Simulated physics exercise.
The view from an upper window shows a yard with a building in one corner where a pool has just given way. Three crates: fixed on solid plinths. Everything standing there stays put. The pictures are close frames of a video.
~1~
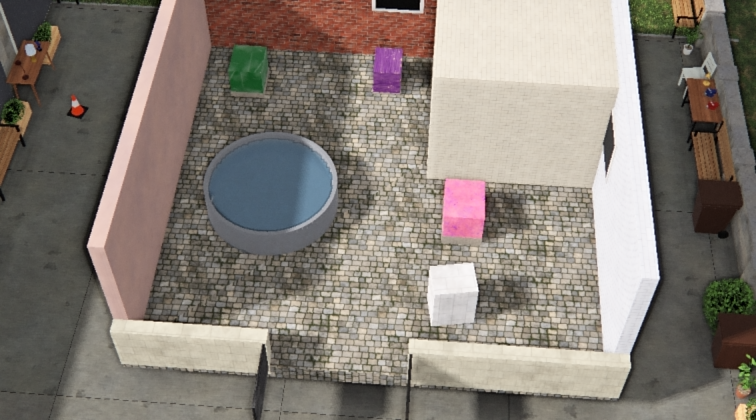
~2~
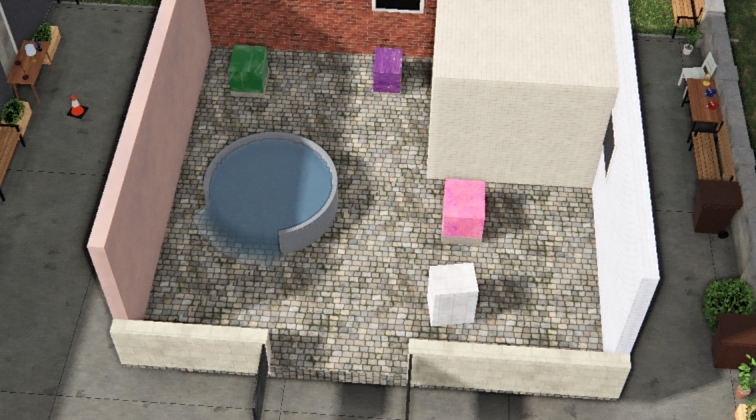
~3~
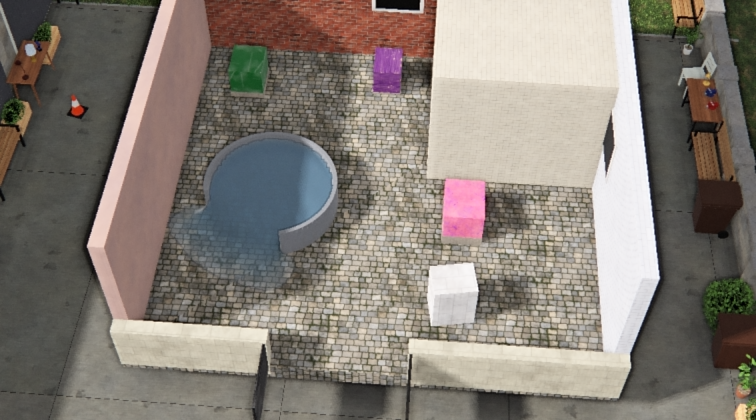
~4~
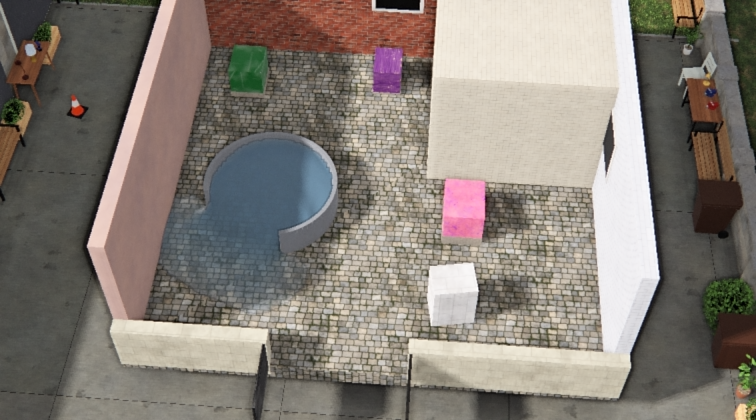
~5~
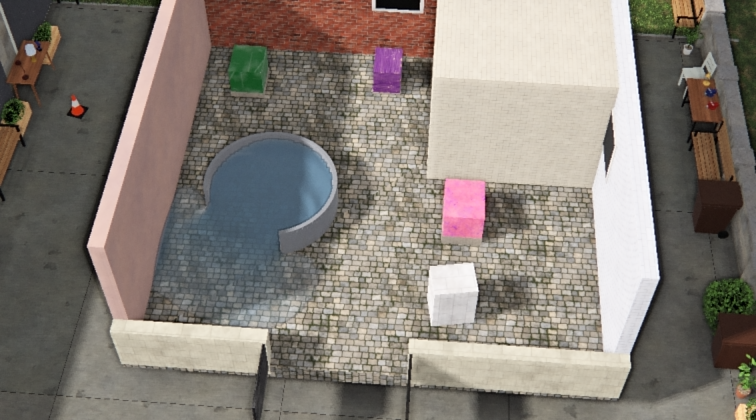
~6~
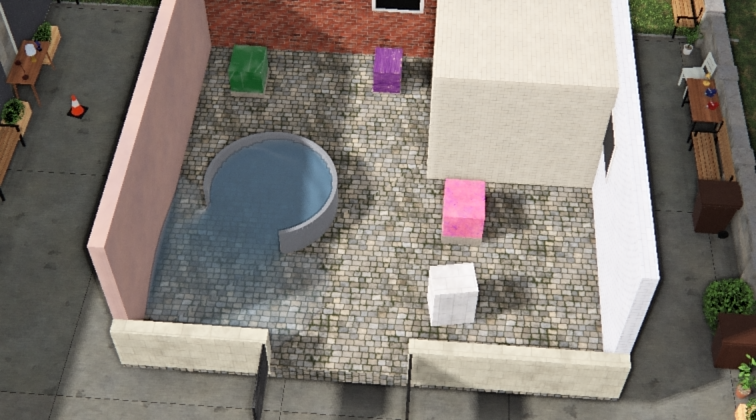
A round pool in a walled, cobbled yard lost the front left part of its wall, and water poured through the gap, spreading across the stones toward the pink wall and the low front wall.
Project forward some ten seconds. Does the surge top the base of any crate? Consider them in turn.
Result: The purple crate meets the water. The pink crate avoids the water. The green crate avoids the water.
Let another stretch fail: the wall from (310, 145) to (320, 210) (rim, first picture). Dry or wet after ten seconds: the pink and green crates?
In short: Pink crate is wetted, green crate takes water.
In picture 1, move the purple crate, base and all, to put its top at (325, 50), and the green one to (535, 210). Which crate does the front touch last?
The purple-painted one comes last.
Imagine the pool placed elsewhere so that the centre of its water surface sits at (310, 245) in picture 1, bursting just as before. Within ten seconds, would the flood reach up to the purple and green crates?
Purple crate is reached, green crate is reached.
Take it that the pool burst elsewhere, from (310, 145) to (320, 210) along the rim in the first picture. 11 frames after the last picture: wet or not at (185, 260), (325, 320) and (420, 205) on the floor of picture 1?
Going through them in turn: Still unsoaked, then still unsoaked, then reached by the flood.
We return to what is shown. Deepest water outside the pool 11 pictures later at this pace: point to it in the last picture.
My pick is (138, 344).
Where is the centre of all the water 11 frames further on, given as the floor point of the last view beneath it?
Centre of mass: Roughly (230, 259).
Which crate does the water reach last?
The one in purple, I reckon.
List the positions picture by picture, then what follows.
The round pool at (271, 184) is whole and still, in the first picture.
The front is at (201, 213), out from the gap at (233, 237), in the second picture.
The front is at (176, 219), out from the gap at (233, 238), in the third picture.
The front is at (271, 306), out from the gap at (234, 239), in the fourth picture.
Water pours out at (234, 239) and has run to (263, 327), in the fifth picture.
The front is at a hidden place, out from the gap at (234, 239), in the sixth picture.
A moment on, water covers 20 % of the floor; the purple crate not reached, the pink crate not reached, the green crate not reached.
Next, water covers 20 % of the floor; the purple crate not reached, the pink crate not reached, the green crate not reached.
Then, water covers 40 % of the floor; the purple crate not reached, the pink crate not reached, the green crate water round its plinth.
Later, water covers 65 % of the floor; the purple crate not reached, the pink crate water round its plinth, the green crate water round its plinth.
In the end, water covers 95 % of the floor; the purple crate was topped, the pink crate stayed above the water, the green crate stayed above the water.
